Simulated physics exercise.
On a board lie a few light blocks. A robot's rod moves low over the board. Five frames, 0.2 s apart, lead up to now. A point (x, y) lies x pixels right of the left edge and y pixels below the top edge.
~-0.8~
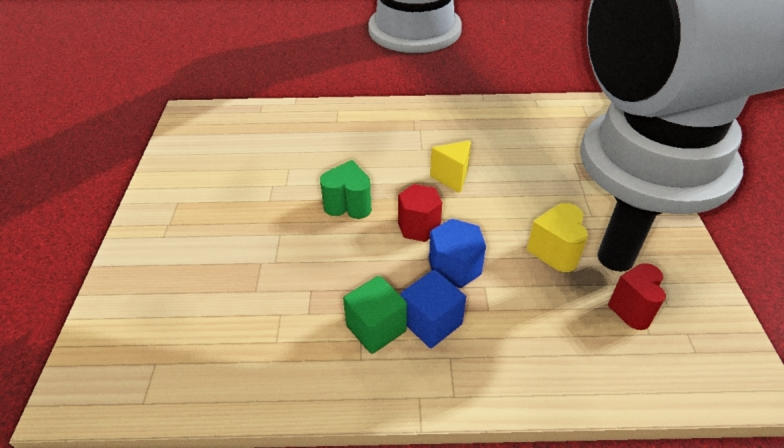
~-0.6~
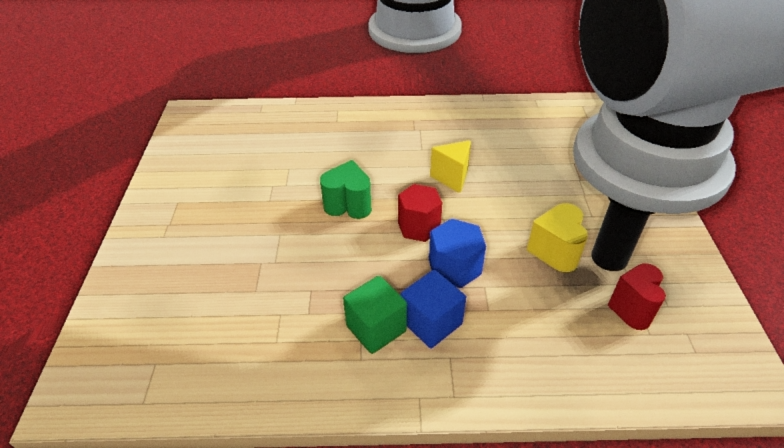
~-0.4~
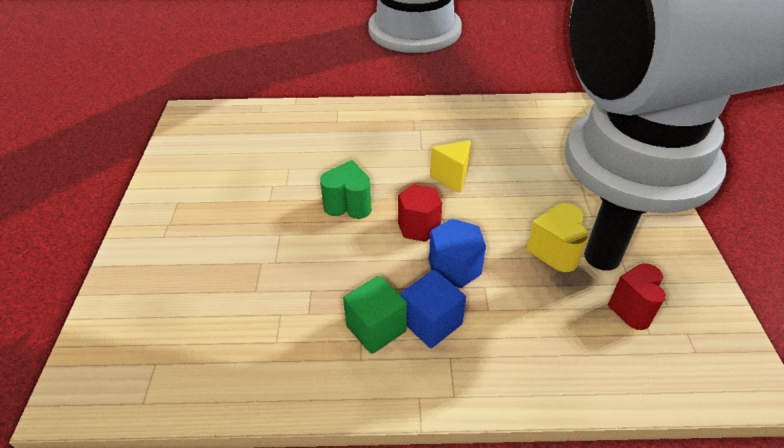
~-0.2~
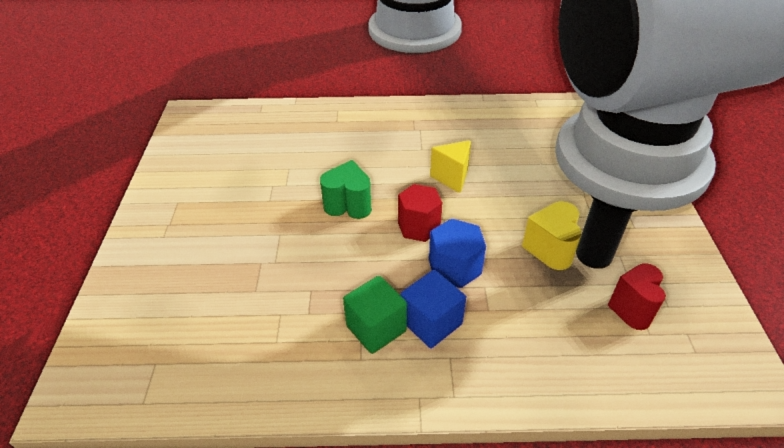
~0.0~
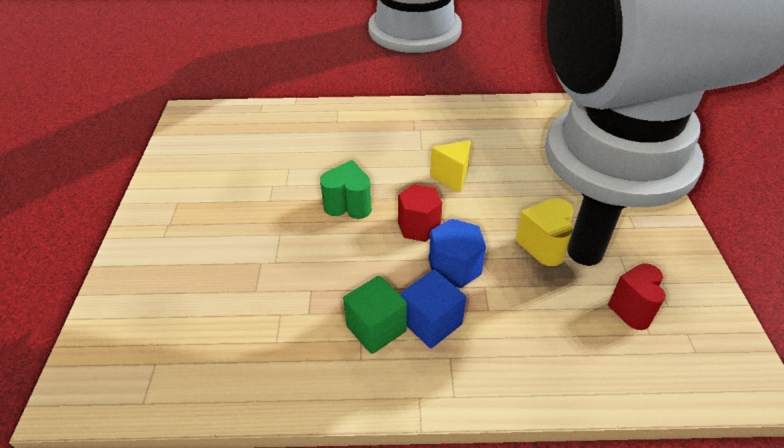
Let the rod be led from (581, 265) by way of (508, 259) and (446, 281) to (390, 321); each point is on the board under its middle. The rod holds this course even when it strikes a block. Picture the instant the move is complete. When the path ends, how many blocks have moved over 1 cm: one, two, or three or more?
Here I'd predict at least three blocks moving more than 1 cm.
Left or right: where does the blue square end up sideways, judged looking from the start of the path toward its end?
Pushed left.
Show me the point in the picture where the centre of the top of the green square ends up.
Somewhere near (353, 318).
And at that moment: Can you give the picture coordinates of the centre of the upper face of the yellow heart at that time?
So, by the moment the path ends, you'll find the top centre of the yellow heart at (517, 205).
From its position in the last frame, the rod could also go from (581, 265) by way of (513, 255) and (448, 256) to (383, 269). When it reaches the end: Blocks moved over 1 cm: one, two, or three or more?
Put simply, three or more blocks are moved more than 1 cm.
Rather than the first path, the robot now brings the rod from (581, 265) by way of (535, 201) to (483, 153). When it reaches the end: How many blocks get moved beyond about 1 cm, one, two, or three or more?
That makes 1 block.
The first path, step by step. One third of the way, rod (510, 247); yellow heart (517, 205), turned 85° clockwise.
Two thirds of the way, rod (446, 270); blue hexagon (401, 251), turned 25° clockwise; yellow heart (517, 205), turned 85° clockwise.
At the end, rod (390, 310); green square (353, 318), turned 15° clockwise; blue square (416, 323), turned 80° anticlockwise; blue hexagon (359, 262), turned 95° clockwise; yellow heart (517, 205), turned 85° clockwise.
